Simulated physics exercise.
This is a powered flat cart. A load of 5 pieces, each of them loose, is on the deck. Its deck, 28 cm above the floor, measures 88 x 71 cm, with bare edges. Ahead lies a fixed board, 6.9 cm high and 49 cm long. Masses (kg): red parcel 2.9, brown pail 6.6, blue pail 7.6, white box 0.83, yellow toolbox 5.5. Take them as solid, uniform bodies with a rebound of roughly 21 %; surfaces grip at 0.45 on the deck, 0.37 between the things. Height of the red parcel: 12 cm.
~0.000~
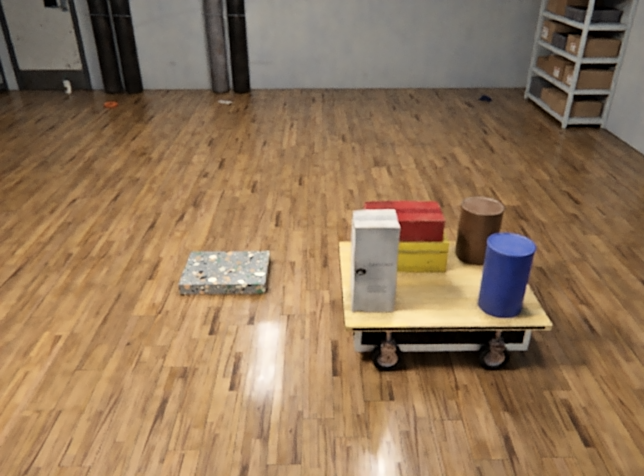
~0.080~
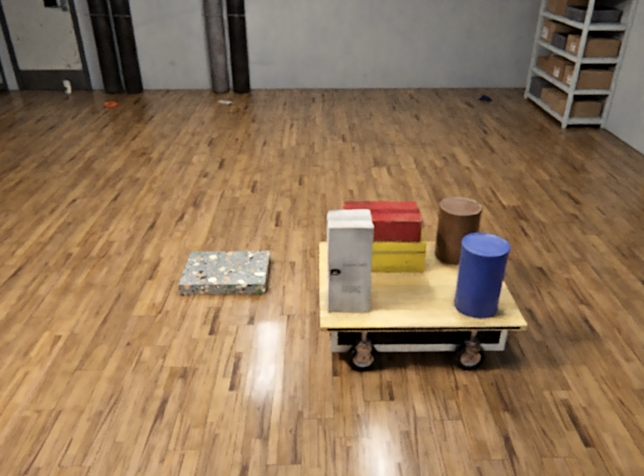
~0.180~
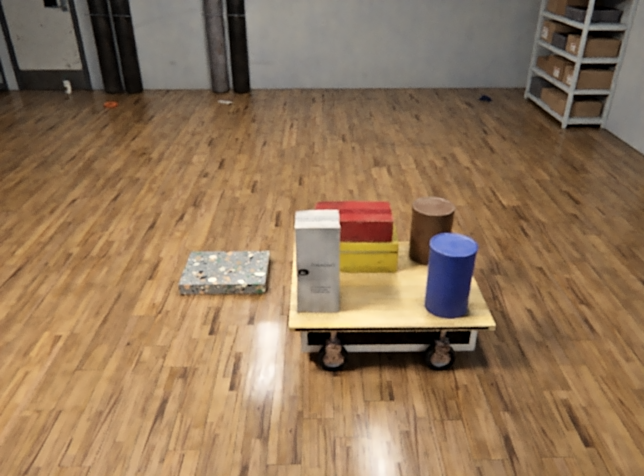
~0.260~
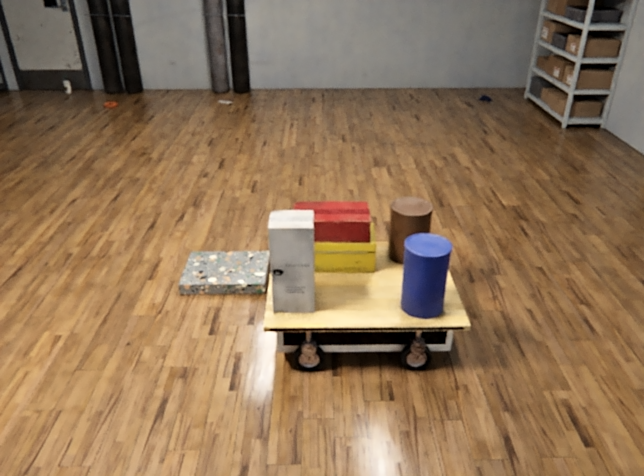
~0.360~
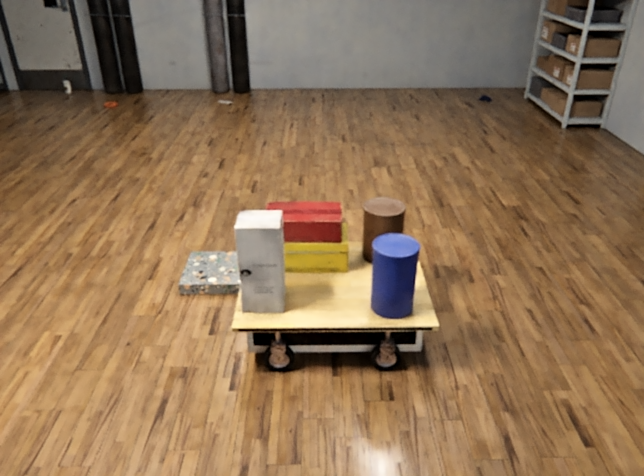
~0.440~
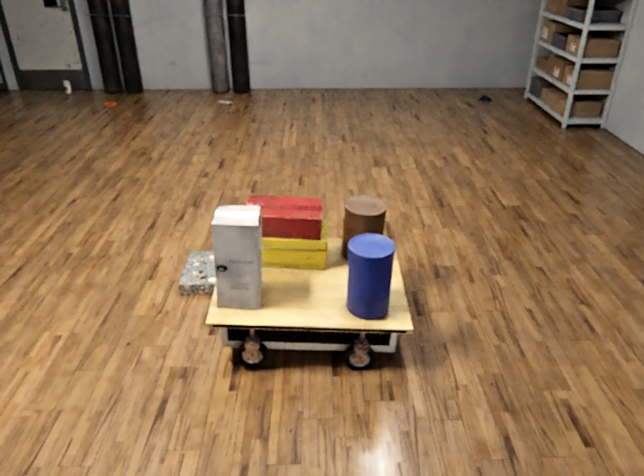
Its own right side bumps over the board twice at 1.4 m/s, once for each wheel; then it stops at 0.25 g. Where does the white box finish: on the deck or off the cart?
The white box ends off the deck.
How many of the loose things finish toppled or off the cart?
4 of them.
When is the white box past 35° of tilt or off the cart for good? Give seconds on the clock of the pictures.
At about 0.7 s.
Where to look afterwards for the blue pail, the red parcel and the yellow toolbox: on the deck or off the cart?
The blue pail is still on the deck; the red parcel ends off the cart; the yellow toolbox ends on the deck.
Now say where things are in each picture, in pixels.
In the first picture, 0 cm covered; white box (374, 262); red parcel (402, 221).
In the second picture, 11 cm covered; blue pail (480, 276).
In the third picture, 25 cm covered; red parcel (353, 221); brown pail (431, 231).
In the fourth picture, 36 cm covered; blue pail (425, 276); yellow toolbox (332, 247).
In the fifth picture, 50 cm covered; red parcel (304, 222); brown pail (383, 231).
In the sixth picture, 62 cm covered; white box (239, 258); blue pail (370, 277).
By 0.74 s, 104 cm covered; white box tilted 43° near (172, 268); red parcel tilted 8°; yellow toolbox tilted 8°.
By 1.04 s, 146 cm covered; white box now off the cart; red parcel tilted 57°; brown pail tilted 44°.
By 1.34 s, 188 cm covered; brown pail now off the cart; red parcel on its side; blue pail on its side.
By 1.74 s, 223 cm covered; red parcel now off the cart; blue pail on its side; yellow toolbox 7 cm from its spot.
When it is over (3.8 s), off the cart, red parcel, brown pail and white box; lying over on the deck, blue pail; yellow toolbox within 10 cm of the start. End places, in pixels of the last picture, white box near (19, 422).
